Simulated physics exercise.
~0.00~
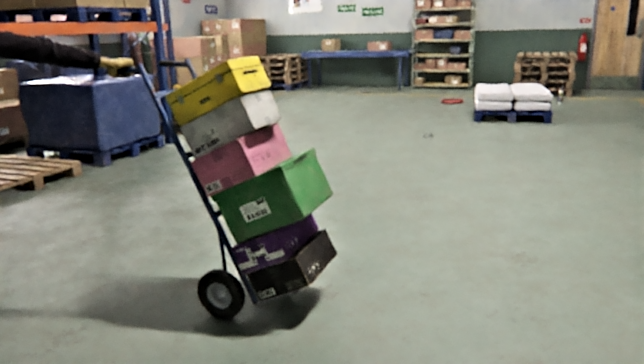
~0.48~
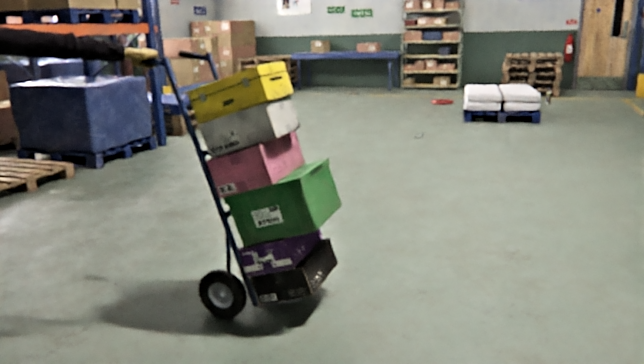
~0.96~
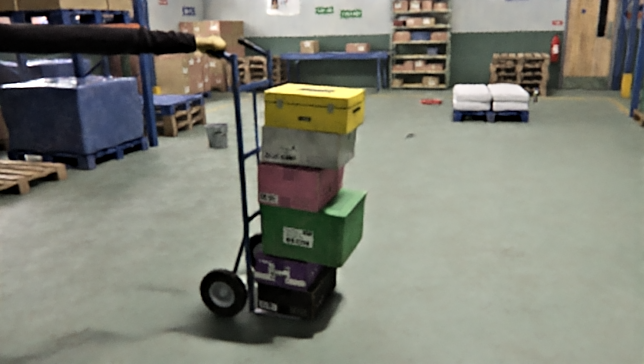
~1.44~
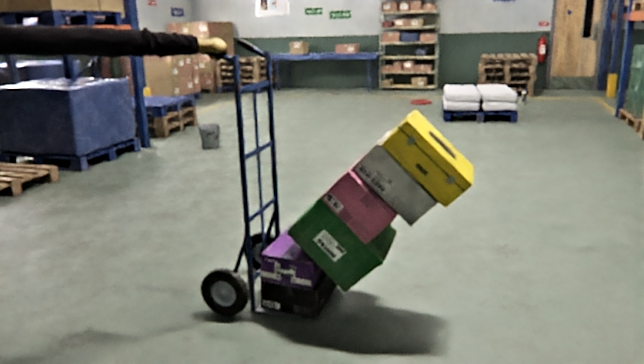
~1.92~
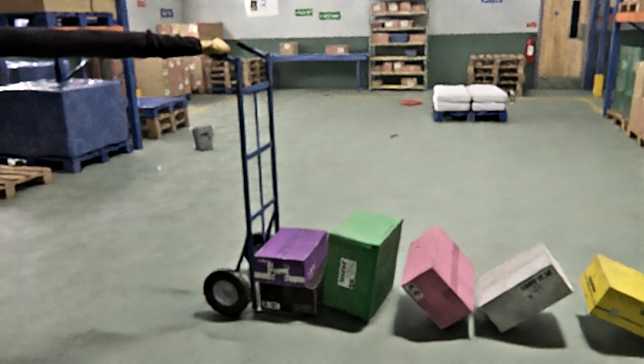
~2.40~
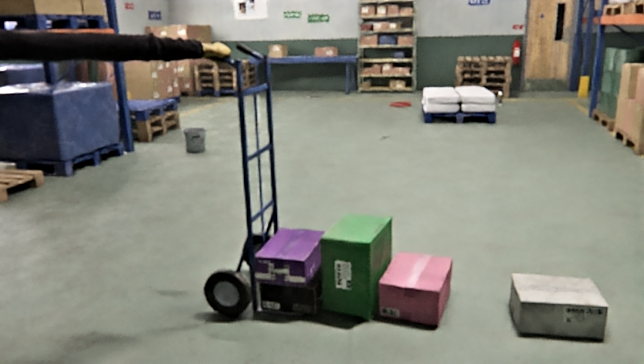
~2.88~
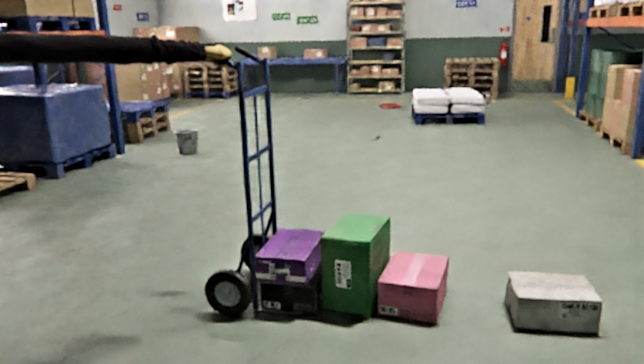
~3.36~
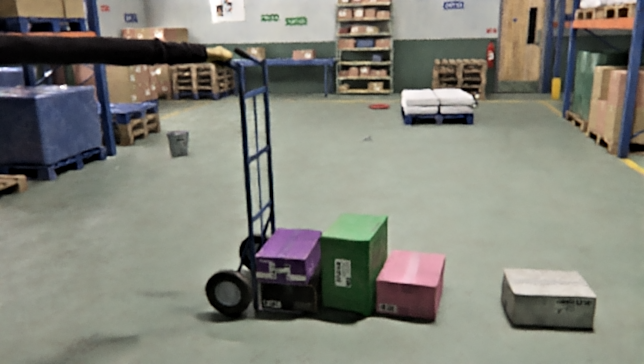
In a warehouse, an arm swings a loaded hand truck upright and four upper boxes topple right.
